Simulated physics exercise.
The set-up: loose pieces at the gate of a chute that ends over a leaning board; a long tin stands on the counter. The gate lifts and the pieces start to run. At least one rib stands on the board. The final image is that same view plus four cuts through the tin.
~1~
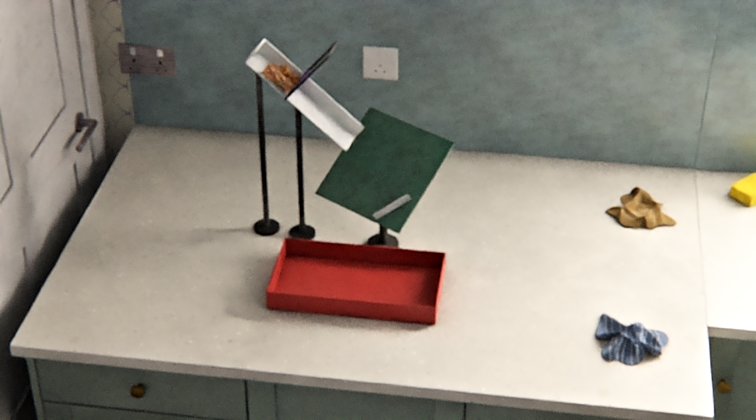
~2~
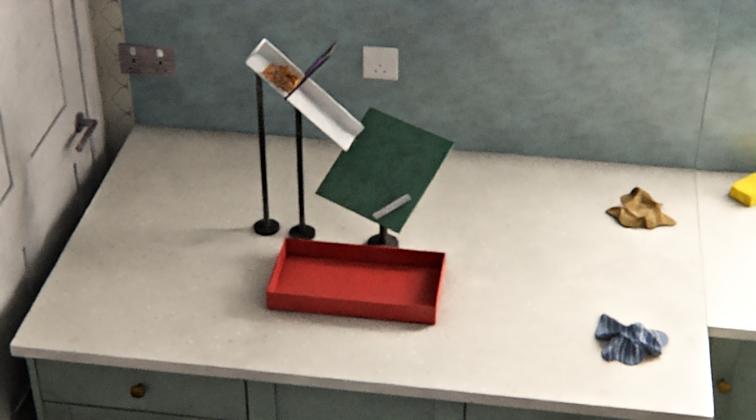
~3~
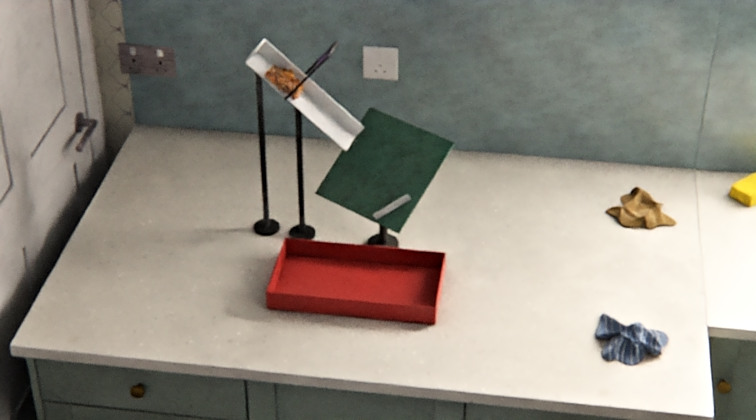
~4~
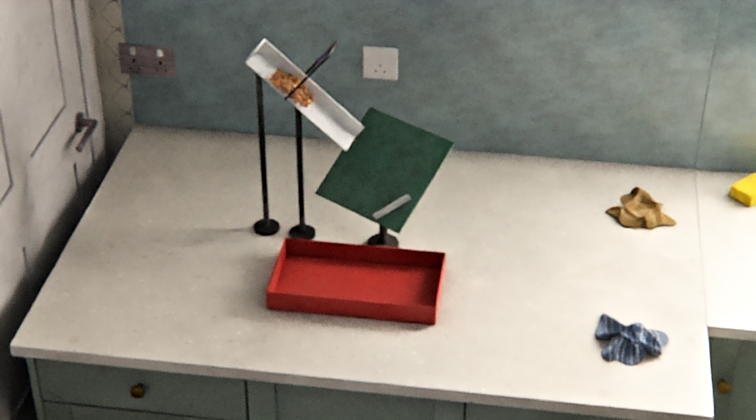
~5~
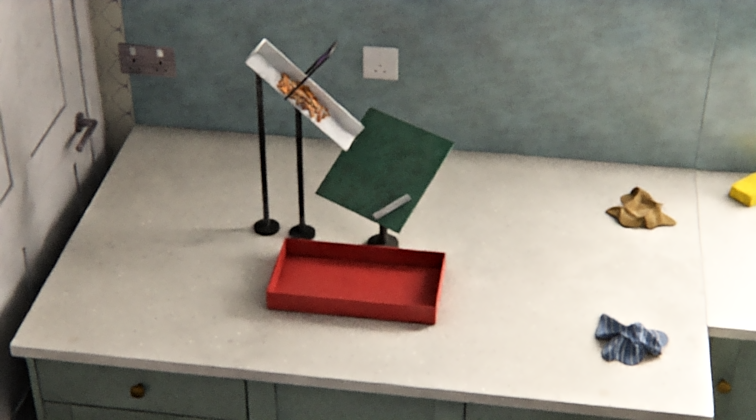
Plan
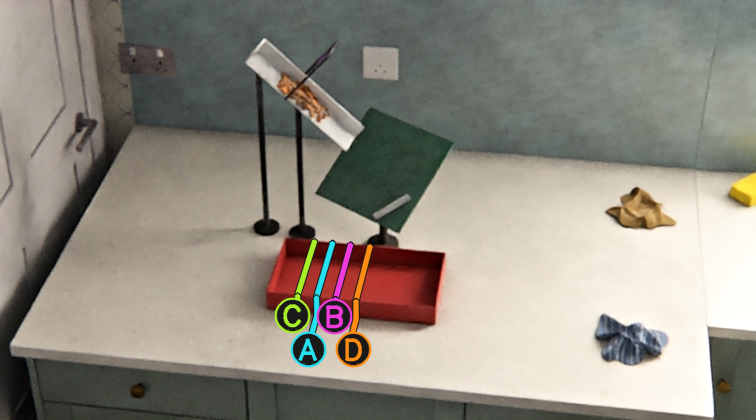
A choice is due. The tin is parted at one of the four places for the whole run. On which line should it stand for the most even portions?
Take B.
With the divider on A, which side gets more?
Right.
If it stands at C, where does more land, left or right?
The right side.
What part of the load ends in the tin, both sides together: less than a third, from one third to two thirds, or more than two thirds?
It is more than two thirds.
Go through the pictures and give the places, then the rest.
In the first frame, load behind the gate at (284, 79), roasted chickpeas; lip of the chute at (350, 144), sloping fairly steeply.
In the second frame, middle of the board at (384, 168), tilted fairly steeply; middle of its low edge at (356, 213); of its high edge at (411, 124).
In the third frame, front corners of the tin at (267, 292) and (435, 308), empty; front of the load at (297, 96).
In the fourth frame, middle of the load at (293, 89); its front at (312, 100), about a quarter of the way to the lip; rib from (408, 194) to (373, 215).
In the fifth frame, middle of the load at (305, 97); its front at (328, 115), about half of the way to the lip.
On the marked copy, line A crosses the front rim at (316, 296); line B crosses the front rim at (335, 298); line C crosses the front rim at (297, 294); line D crosses the front rim at (356, 300).
With A, of what is caught, a small part on the left of the divider, nearly all on the right.
With B, of what is caught, about half on the left of the divider, about half on the right.
With C, of what is caught, a stray few on the left of the divider, nearly all on the right.
With D, of what is caught, nearly all on the left of the divider, a stray few on the right.
